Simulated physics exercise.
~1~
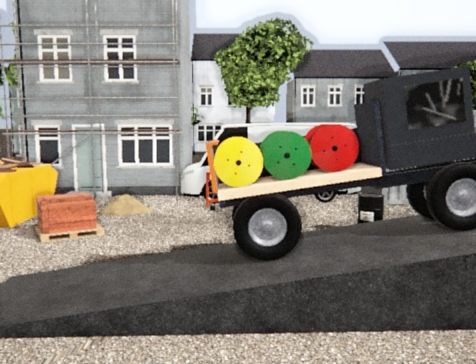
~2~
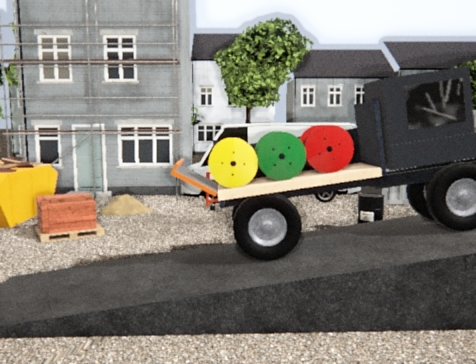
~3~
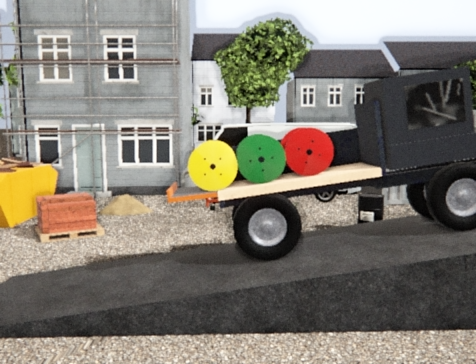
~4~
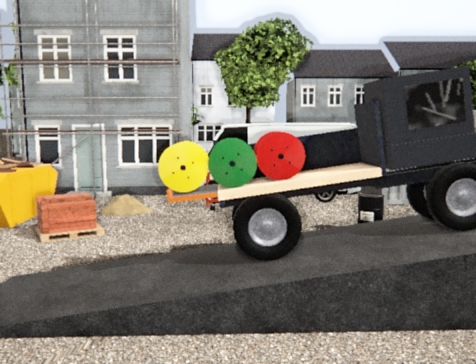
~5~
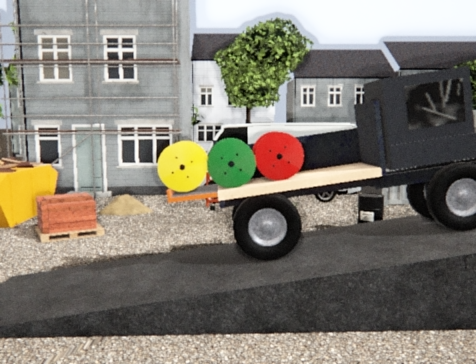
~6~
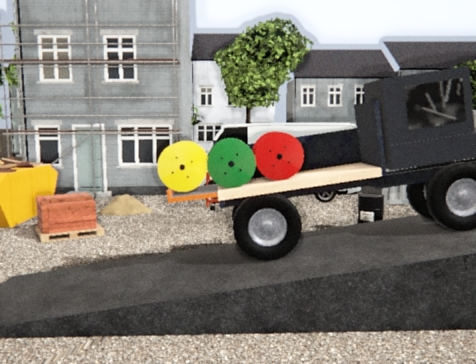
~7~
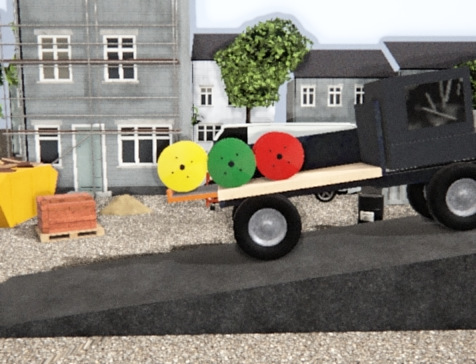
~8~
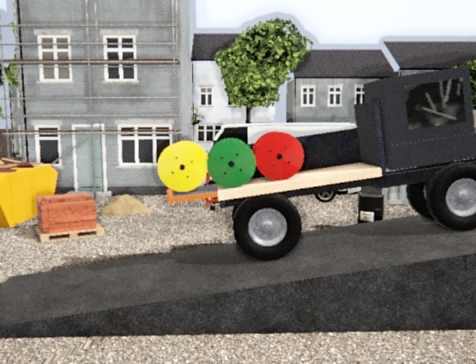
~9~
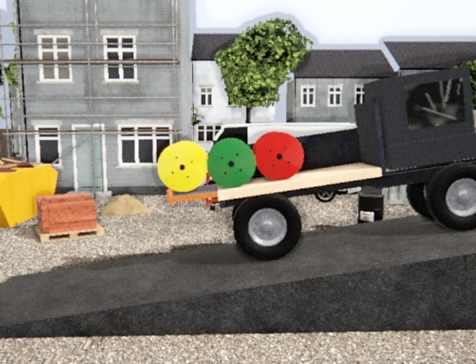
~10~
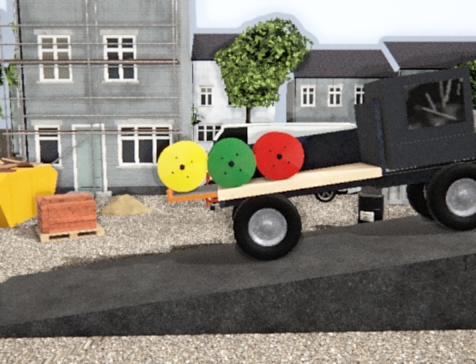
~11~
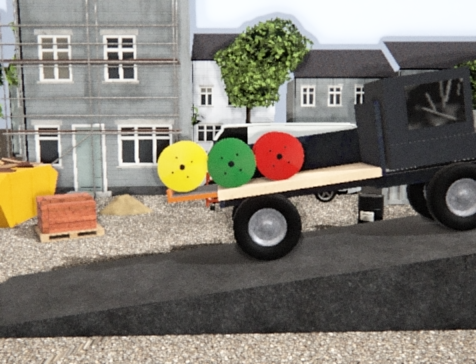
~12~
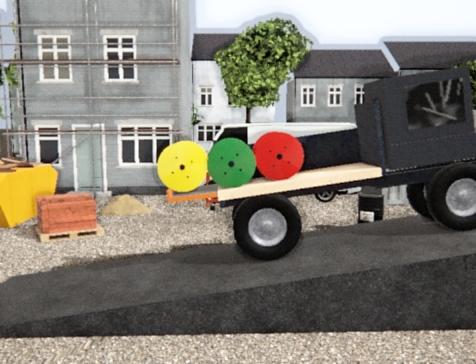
On a sloping street, a truck's tailgate dropping open, yellow, green and red reels rolling left and stopping, yellow resting on the gate.
